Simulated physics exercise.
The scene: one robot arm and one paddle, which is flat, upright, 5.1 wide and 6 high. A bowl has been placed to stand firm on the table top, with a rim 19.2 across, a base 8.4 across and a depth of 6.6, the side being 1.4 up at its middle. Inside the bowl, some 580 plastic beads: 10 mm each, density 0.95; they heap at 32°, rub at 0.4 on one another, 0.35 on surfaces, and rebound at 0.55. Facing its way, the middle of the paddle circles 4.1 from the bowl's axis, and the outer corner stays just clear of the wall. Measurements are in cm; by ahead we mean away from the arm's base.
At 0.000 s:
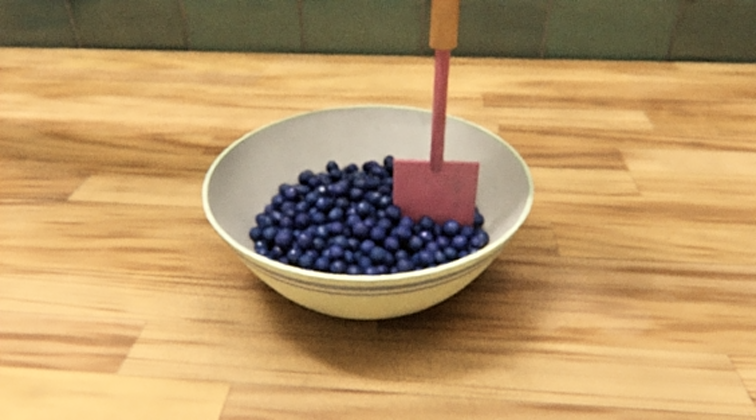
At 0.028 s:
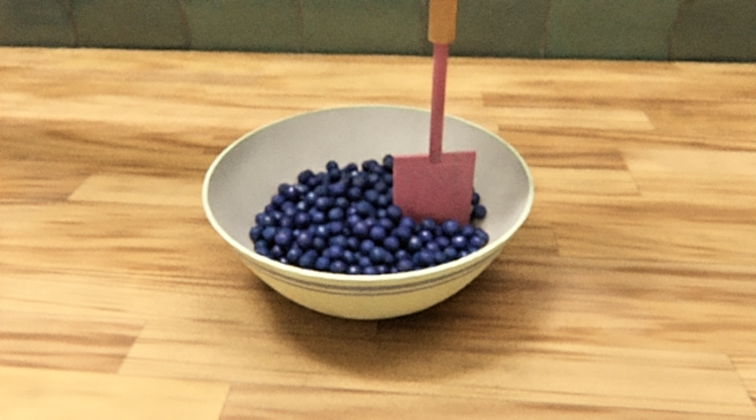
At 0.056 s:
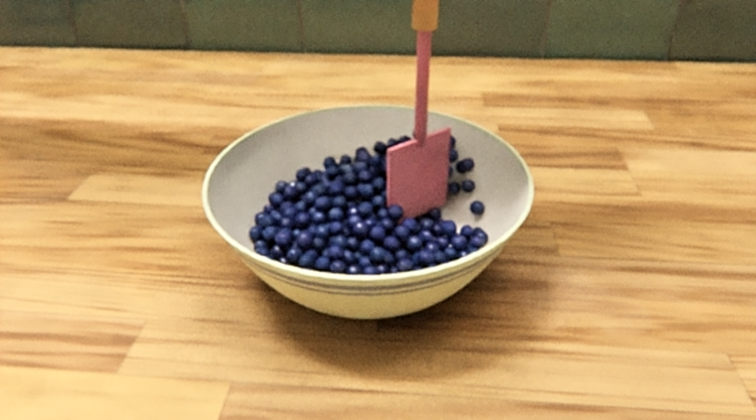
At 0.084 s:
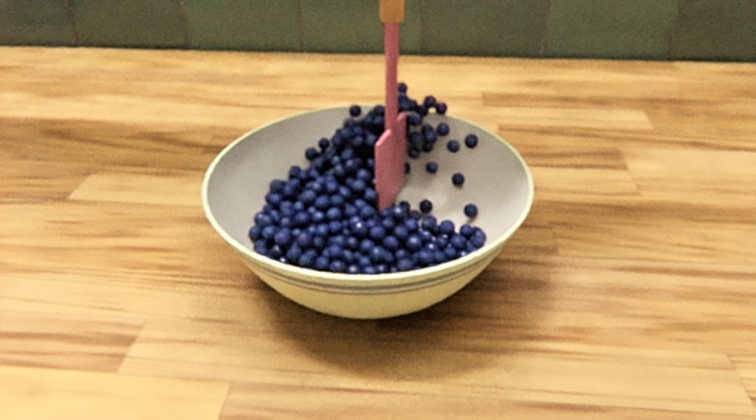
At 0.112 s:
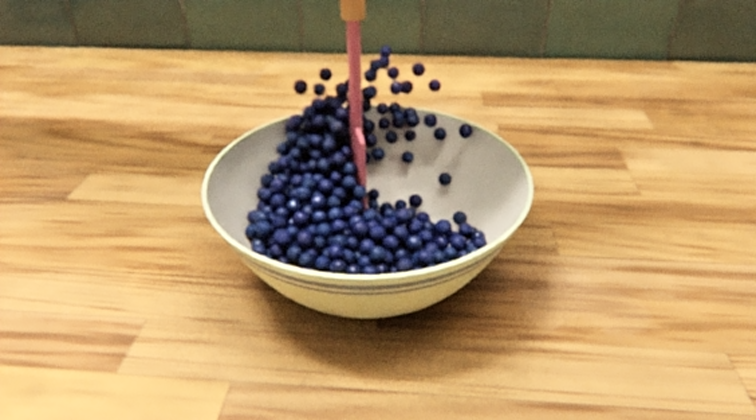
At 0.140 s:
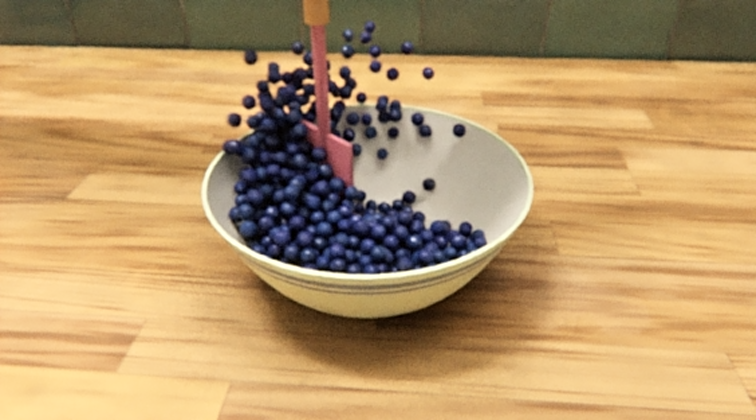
A pale cream bowl heaped with dark blue beads sits on a striped light-wood counter, seen from slightly above, with green tiles behind. A flat pinkish-red paddle with an orange-brown handle stands upright in the beads at the right. The paddle sweeps left through the heap, turning as it goes, pushing beads up the back and left side and flinging some into the air, while the camera stays still.
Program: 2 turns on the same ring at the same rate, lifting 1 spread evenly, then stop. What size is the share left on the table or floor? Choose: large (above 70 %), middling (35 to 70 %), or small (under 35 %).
Middling.
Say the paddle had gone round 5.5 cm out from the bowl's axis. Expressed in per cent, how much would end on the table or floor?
That would give close to 10 per cent.
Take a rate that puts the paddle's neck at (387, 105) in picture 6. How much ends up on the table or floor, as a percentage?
Around 15 in a hundred.
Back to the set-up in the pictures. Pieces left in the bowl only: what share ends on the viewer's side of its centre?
I'd put it near 50 per cent.
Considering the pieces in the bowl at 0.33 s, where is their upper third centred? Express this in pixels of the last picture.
About pixel (474, 183).
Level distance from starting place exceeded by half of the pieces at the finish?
Roughly 12 cm.
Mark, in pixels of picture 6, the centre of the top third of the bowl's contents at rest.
Near (362, 226).
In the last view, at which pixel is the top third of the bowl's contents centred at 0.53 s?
Roughly pixel (305, 212).
After 0.33 s, 2° round, highest piece 14 above the table; 387 in the bowl, 82 on the table or floor, 111 in flight or on the tool.
After 0.53 s, 225° round, highest piece 10 above the table; 321 in the bowl, 213 on the table or floor, 46 in flight or on the tool.
After 0.82 s, 0° round, highest piece 4 above the table; 314 in the bowl, 266 on the table or floor.
After 1.52 s, 0° round, highest piece 4 above the table; 314 in the bowl, 266 on the table or floor.
In the end, 314 in the bowl, 266 on the table or floor. That is 46 % on the table or floor.
